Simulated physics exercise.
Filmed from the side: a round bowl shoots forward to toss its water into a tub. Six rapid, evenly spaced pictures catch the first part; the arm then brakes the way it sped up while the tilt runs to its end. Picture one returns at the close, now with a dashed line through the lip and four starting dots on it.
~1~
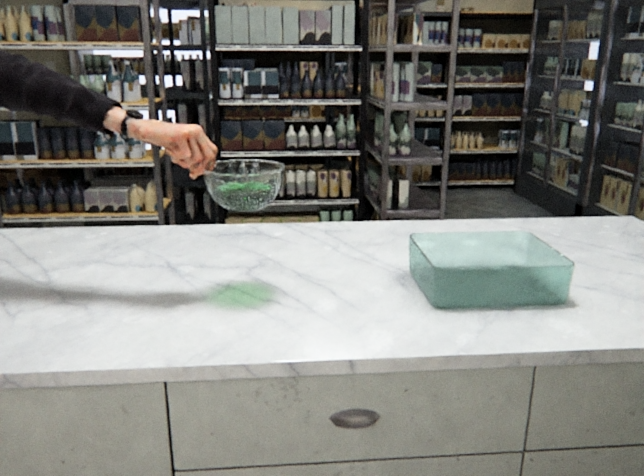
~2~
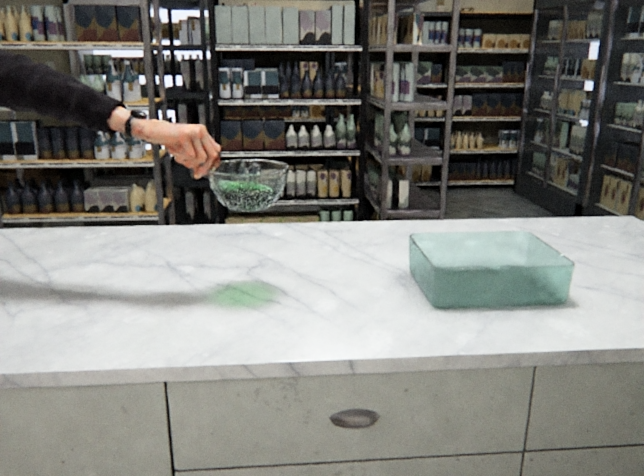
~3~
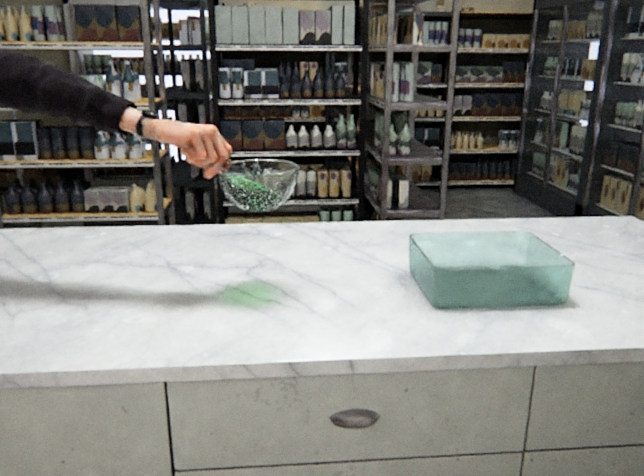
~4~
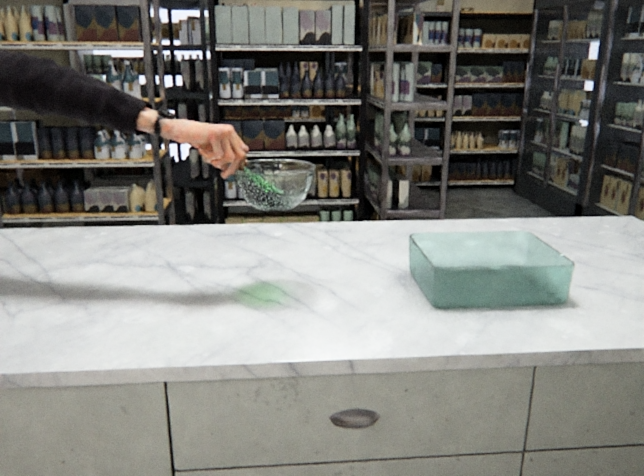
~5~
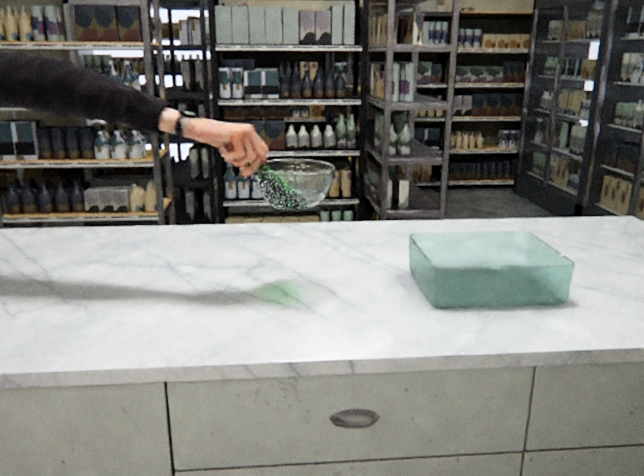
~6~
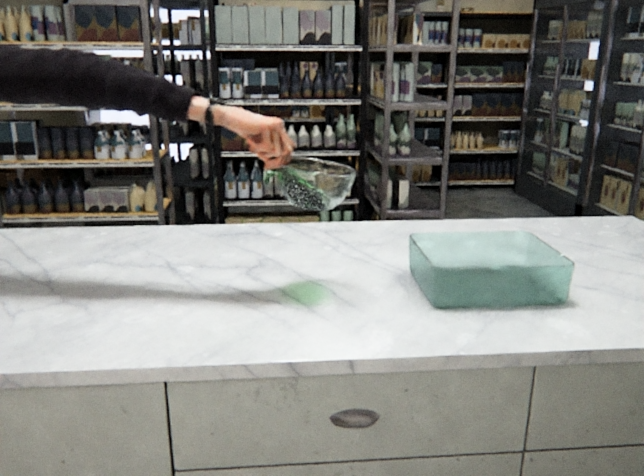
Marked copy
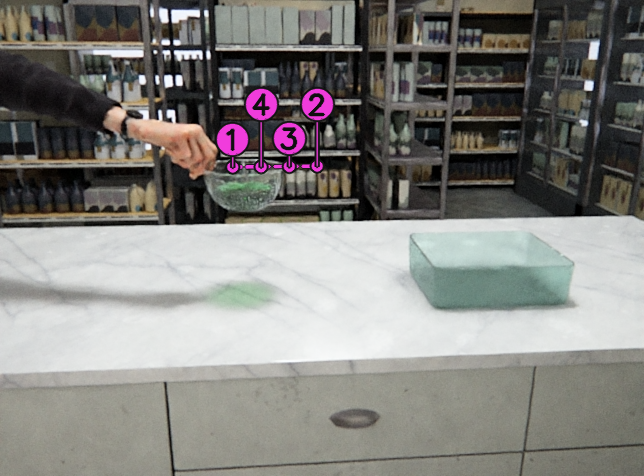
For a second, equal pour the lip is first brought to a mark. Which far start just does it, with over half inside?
Choose 4.
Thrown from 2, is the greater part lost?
No.
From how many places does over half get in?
Three.
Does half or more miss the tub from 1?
Yes, it does.
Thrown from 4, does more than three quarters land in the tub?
No, less.
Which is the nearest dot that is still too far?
1 it is.
On the marked copy, 1 at (232, 167); 2 at (317, 166); 3 at (289, 166); 4 at (261, 166).
With 1, about 37 % lands in the tub, 58 % falls short and 5 % goes beside or beyond.
With 2, about 86 % lands in the tub, 7 % falls short and 7 % goes beside or beyond.
With 3, about 80 % lands in the tub, 13 % falls short and 7 % goes beside or beyond.
With 4, about 62 % lands in the tub, 29 % falls short and 9 % goes beside or beyond.
